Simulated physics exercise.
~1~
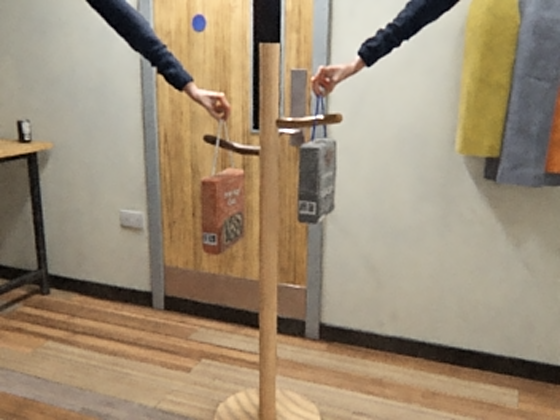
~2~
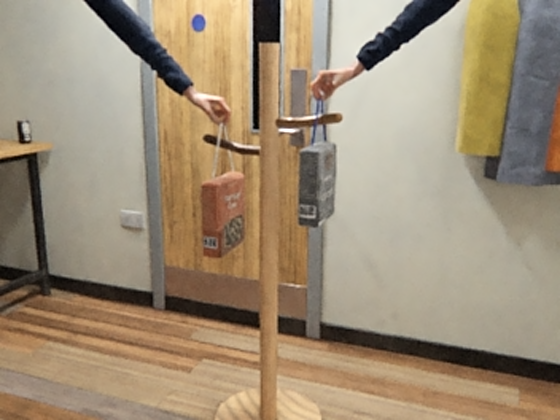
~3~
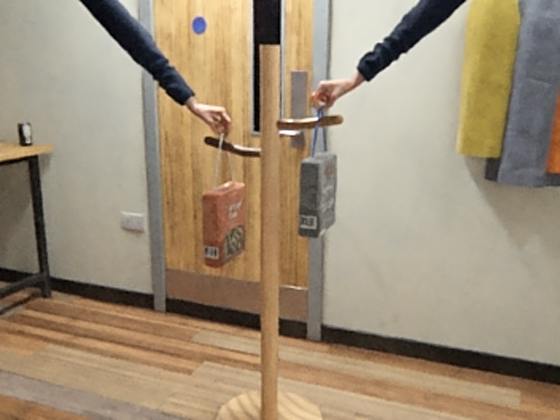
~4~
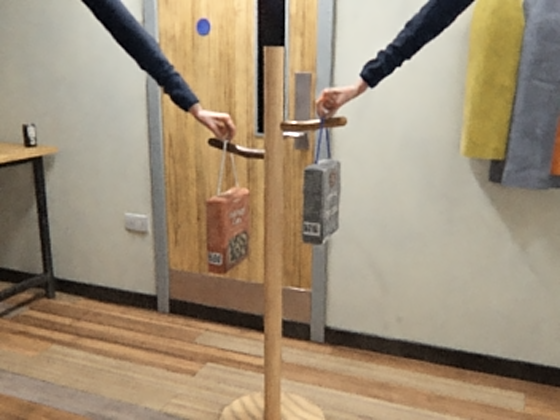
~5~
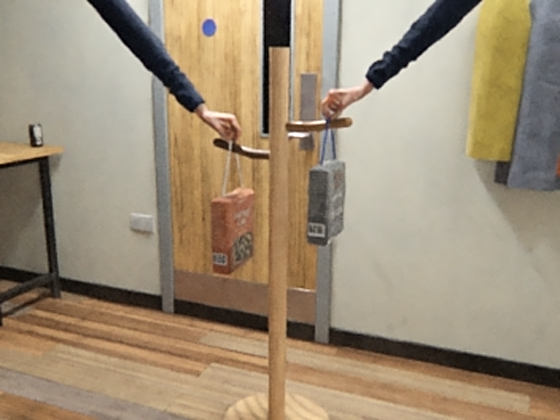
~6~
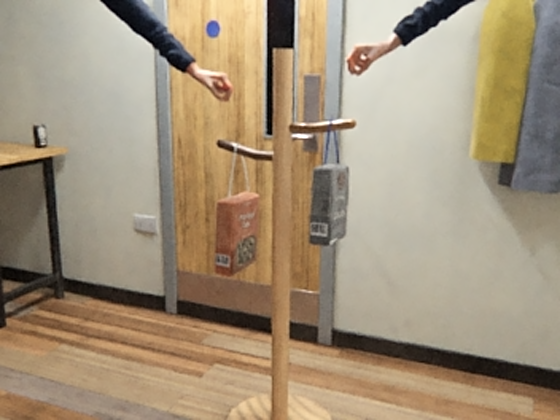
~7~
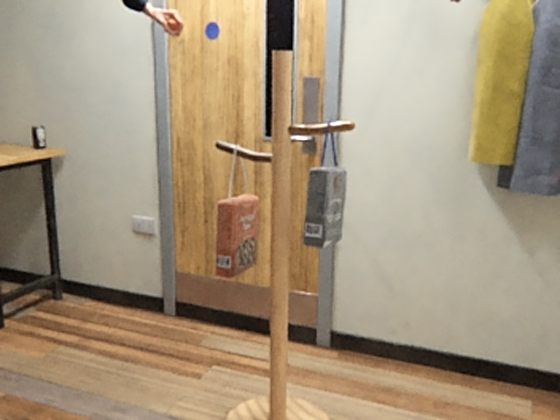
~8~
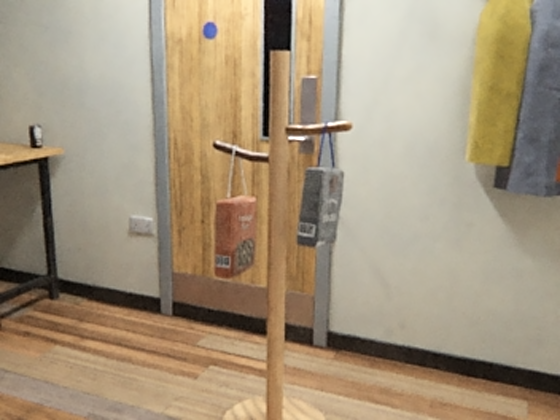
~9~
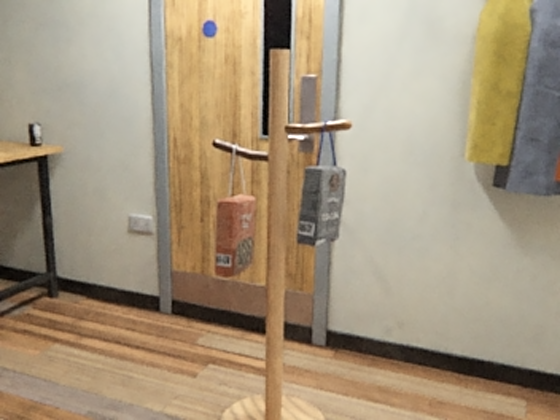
Two hands lowered an orange bag and a grey bag by their loops onto the left and right pegs of a wooden post, then let go and drew away, and both bags stayed hanging there, turning slightly.
